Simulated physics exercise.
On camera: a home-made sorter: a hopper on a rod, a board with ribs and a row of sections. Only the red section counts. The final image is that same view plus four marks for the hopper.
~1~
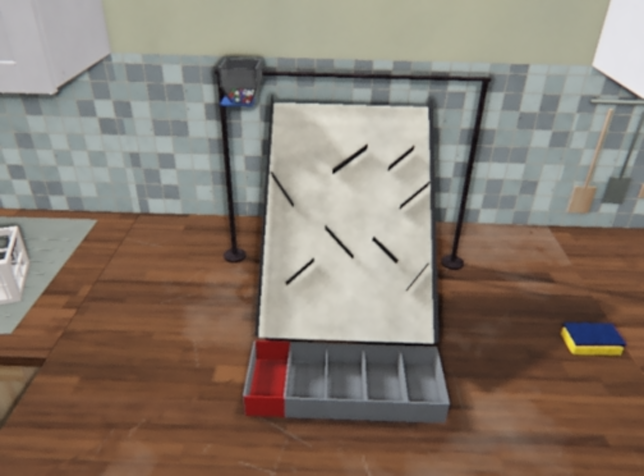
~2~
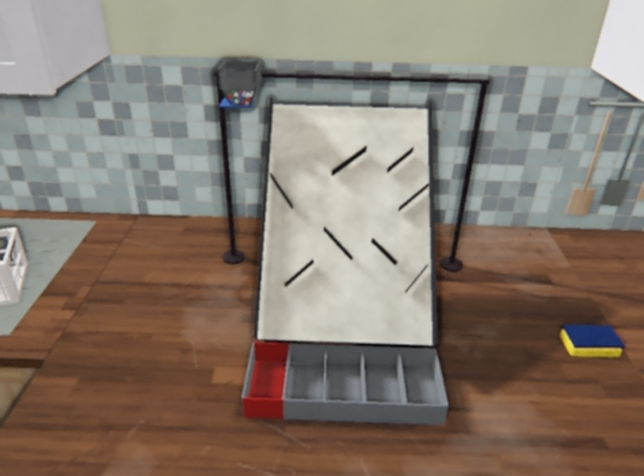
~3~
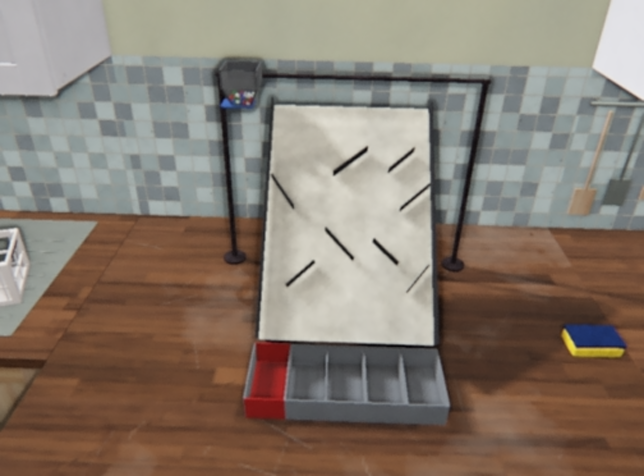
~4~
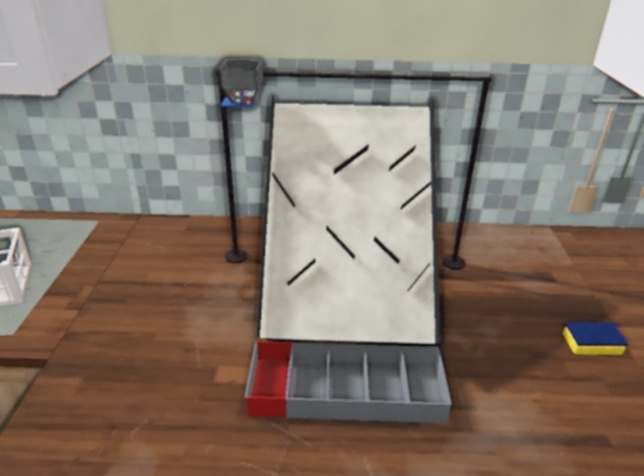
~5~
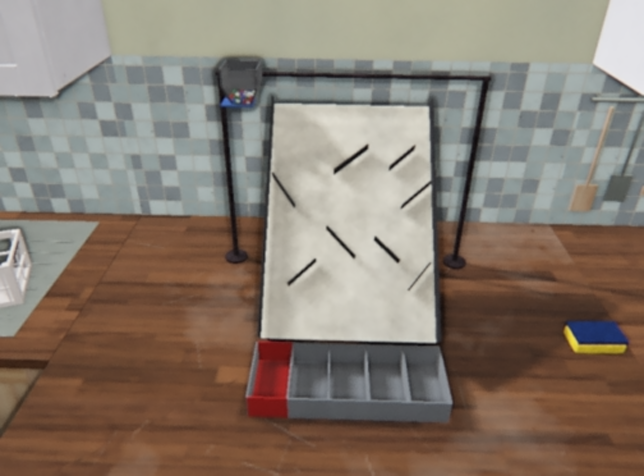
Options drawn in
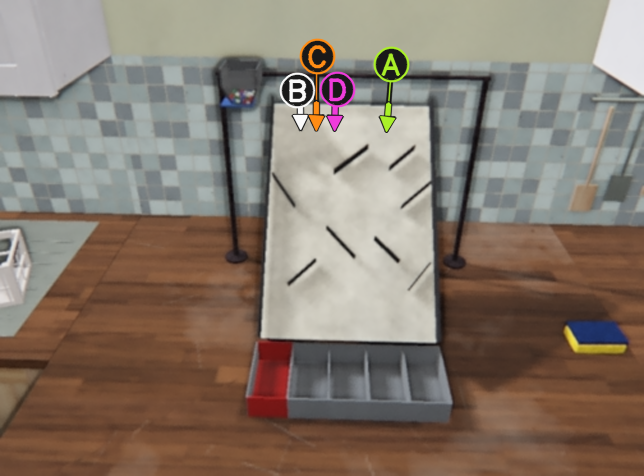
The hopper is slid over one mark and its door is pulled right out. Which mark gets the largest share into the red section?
Take D.
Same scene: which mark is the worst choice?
A.
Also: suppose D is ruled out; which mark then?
The answer is C.
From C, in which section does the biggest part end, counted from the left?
It is the first one.
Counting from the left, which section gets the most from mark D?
It is the first one.
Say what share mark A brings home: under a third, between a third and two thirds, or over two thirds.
Under a third.
On the marked copy, mark A meets the board at (386, 126); mark B meets the board at (300, 124); mark C meets the board at (316, 125); mark D meets the board at (334, 125).
If A is chosen, a stray few in the red section, most in other sections, about a quarter outside the box.
If B is chosen, about a third in the red section, about half in other sections, a small part outside the box.
If C is chosen, about half in the red section, about a third in other sections, a small part outside the box.
If D is chosen, most in the red section, a small part in other sections, a small part outside the box.
